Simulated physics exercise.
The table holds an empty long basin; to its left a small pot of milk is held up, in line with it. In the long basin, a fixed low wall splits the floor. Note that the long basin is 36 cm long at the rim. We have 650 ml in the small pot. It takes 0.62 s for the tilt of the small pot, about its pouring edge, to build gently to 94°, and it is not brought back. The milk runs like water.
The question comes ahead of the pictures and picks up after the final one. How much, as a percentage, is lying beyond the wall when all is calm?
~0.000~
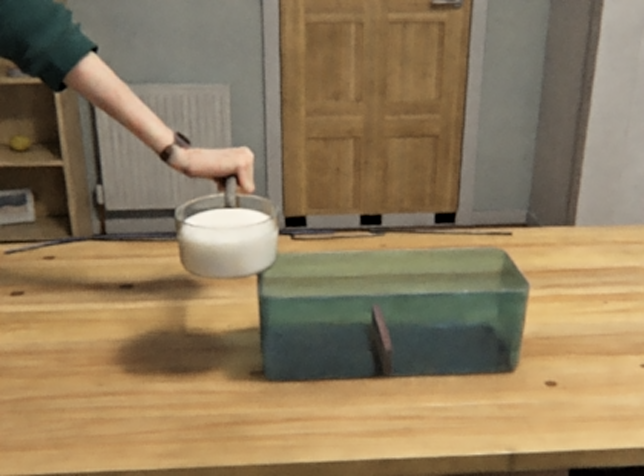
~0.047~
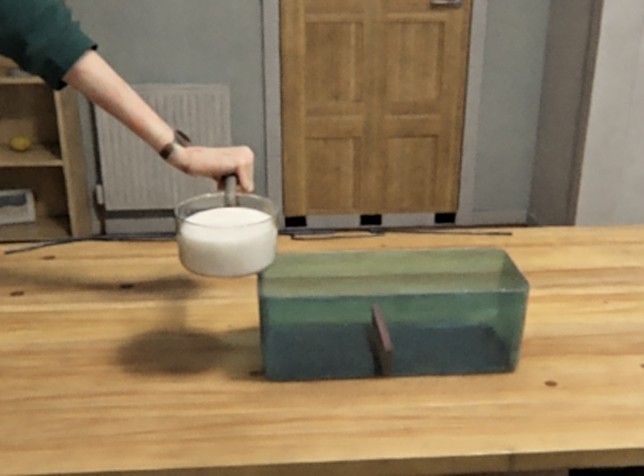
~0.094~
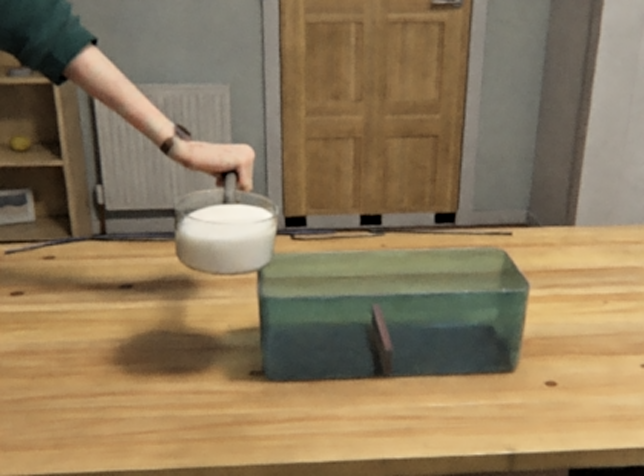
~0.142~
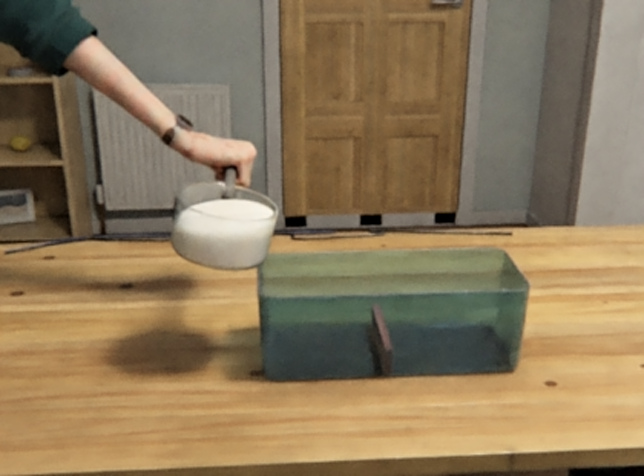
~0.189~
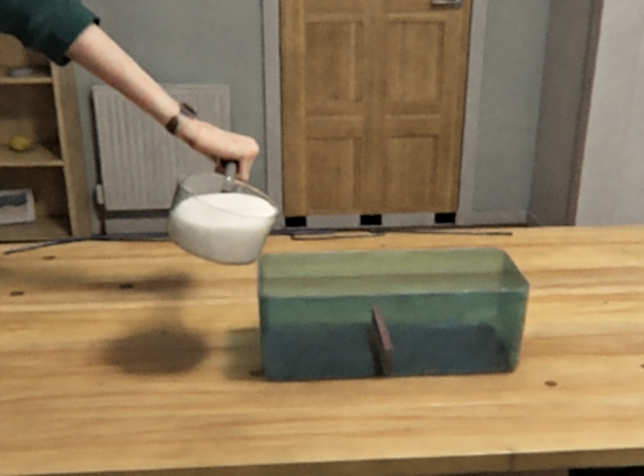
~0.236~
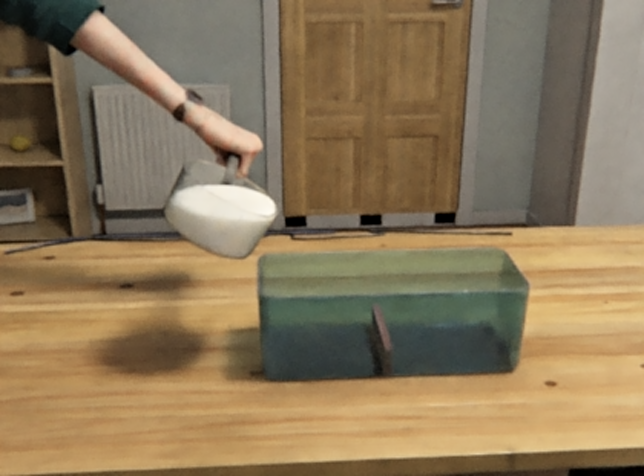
Around 16 per cent lies beyond the wall.
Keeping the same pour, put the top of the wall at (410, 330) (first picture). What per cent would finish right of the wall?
In that case, some 20 percent.
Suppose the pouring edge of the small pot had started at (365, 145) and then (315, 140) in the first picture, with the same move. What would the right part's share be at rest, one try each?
Result: 80 per cent, then 70 per cent.
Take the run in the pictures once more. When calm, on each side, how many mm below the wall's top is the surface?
Left 14 mm, right 34 mm.
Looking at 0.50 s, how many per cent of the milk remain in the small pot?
Some 52 per cent.
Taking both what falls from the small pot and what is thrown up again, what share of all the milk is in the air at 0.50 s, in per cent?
I'd put it at about 42 percent.
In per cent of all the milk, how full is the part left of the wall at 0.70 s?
I'd put it near 66 percent.
Then, 0.50 s in, the tilt is 86° and 52 per cent is still to pour, 6 is left of the wall and 0 right of it.
Then, 0.70 s in, the tilt is 94° and 10 per cent is still to pour, 67 is left of the wall and 7 right of it.
Then, 0.90 s in, the tilt is 94° and 3 per cent is still to pour, 80 is left of the wall and 9 right of it.
Then, 1.12 s in, the tilt is 94° and 1 per cent is still to pour, 85 is left of the wall and 11 right of it.
Finally, 83 per cent lies left of the wall, 16 right of it and 2 outside.
